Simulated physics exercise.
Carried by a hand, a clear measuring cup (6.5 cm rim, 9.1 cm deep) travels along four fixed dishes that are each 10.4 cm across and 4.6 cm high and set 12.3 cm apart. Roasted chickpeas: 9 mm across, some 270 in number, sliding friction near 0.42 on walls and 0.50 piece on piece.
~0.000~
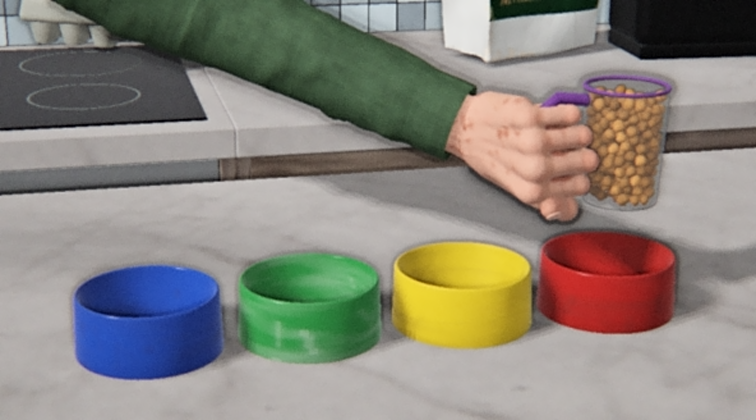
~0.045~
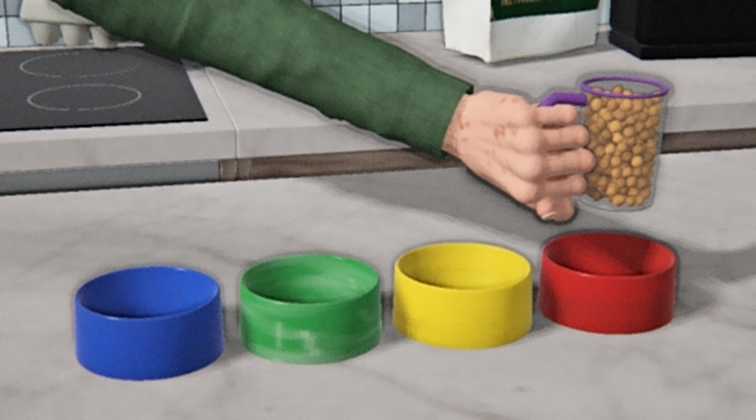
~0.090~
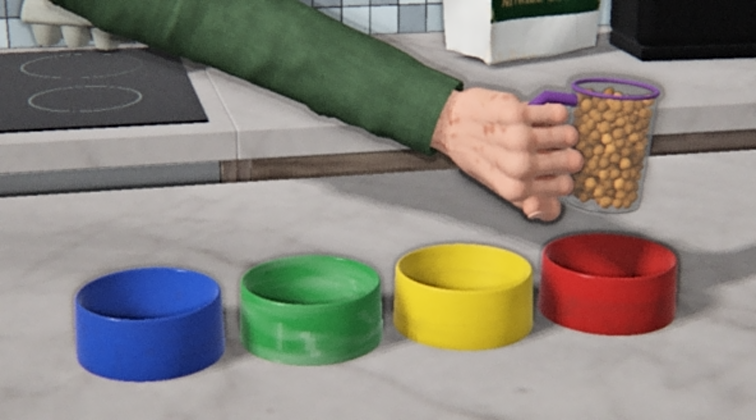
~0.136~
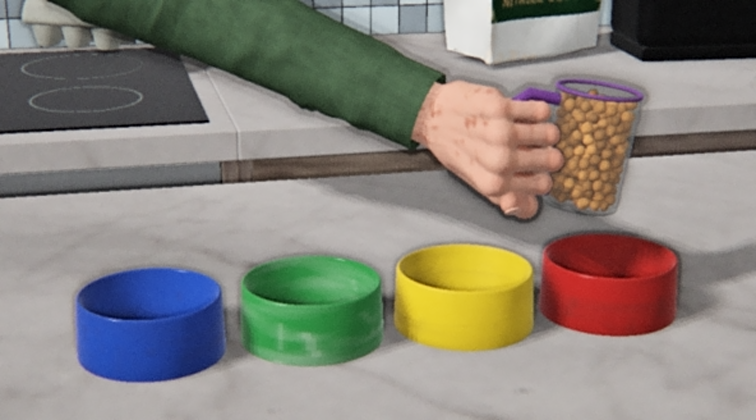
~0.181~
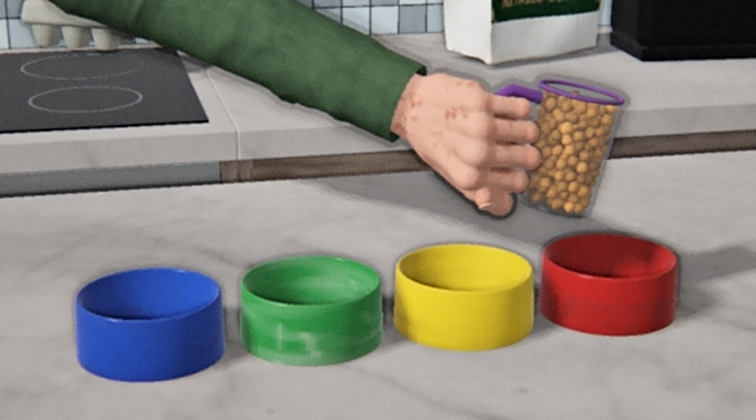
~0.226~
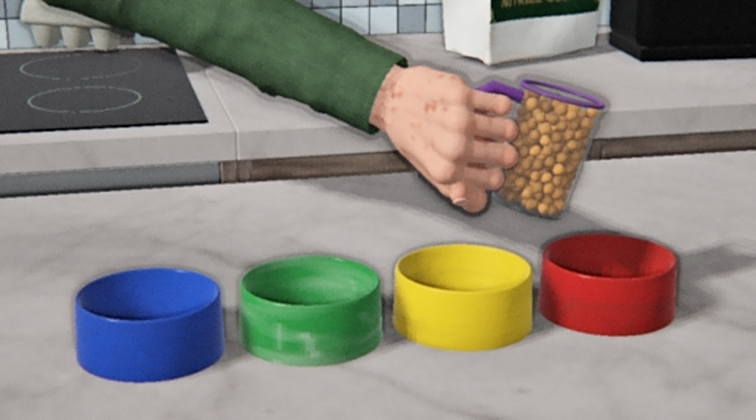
A hand in a green sleeve moving a clear cup of chickpeas leftward above four colored dishes, tilting it slightly.
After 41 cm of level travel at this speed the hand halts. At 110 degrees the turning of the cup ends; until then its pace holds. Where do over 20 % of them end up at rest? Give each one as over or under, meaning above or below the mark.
Red dish: Under, blue dish: Over, green dish: Under, yellow dish: Under, counter: Under.
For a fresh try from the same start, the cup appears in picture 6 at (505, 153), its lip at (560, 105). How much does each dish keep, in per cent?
Red: 0 / blue: 90 / green: 0 / yellow: 0.
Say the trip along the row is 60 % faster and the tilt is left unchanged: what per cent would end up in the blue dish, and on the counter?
In that case: Blue 90, and counter 10.
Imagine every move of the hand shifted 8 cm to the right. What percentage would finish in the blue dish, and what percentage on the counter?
Blue 0; counter 0.
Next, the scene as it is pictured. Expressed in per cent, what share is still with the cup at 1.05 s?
I'd put it at roughly 95 per cent.
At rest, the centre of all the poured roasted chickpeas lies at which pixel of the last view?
Approximately (173, 325) in the last view.
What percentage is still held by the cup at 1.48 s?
50 per cent.
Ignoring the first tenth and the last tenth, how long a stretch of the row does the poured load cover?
6 centimetres.
After 0.72 s, tilt 60 degrees; cup holds 100 %.
Then, at 1.05 s, tilt 90 degrees; cup holds 95 %.
Then, at 1.48 s, tilt 110 degrees; cup holds 50 %, blue 40 %.
At rest (3.0 s), red 0 %, blue 90 %, green 0 %, yellow 0 %, counter 5 %.
